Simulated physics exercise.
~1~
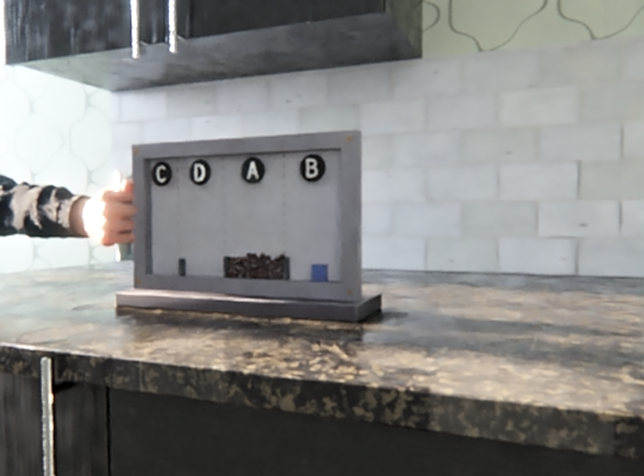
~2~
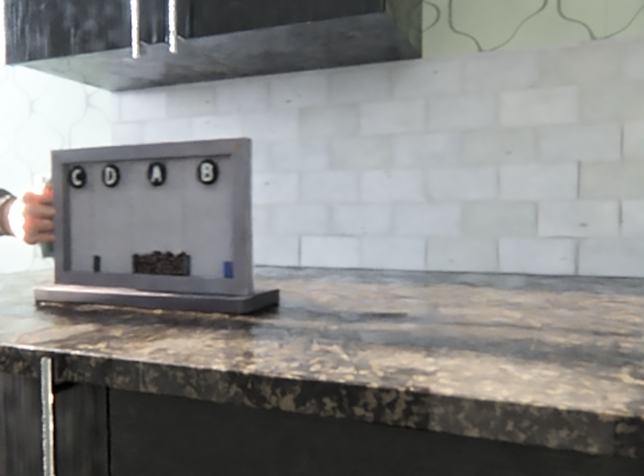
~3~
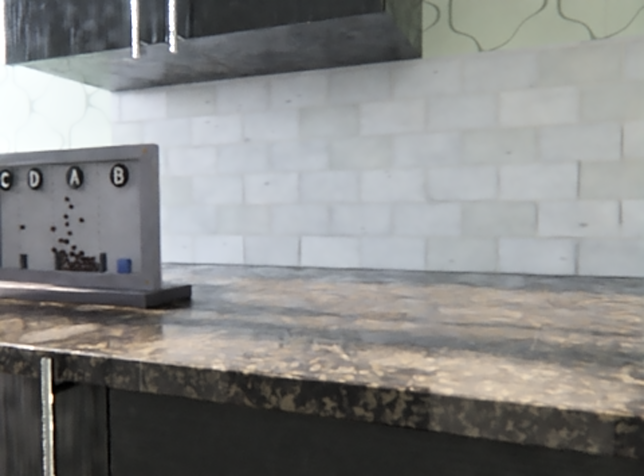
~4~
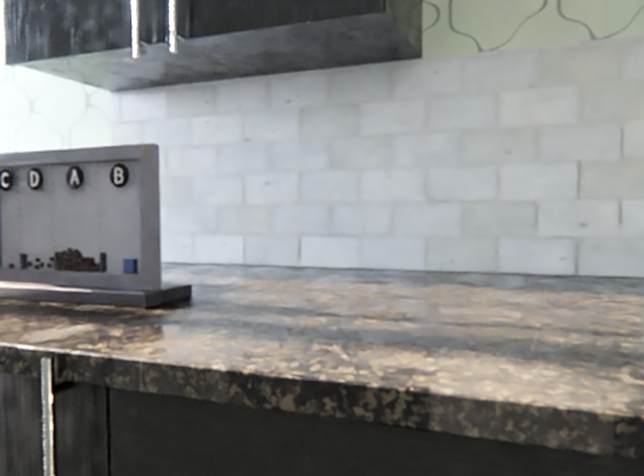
Kitchen counter with a hand sliding a lettered tray left, dark beads hopping up, then settling mostly under A, some spreading left.
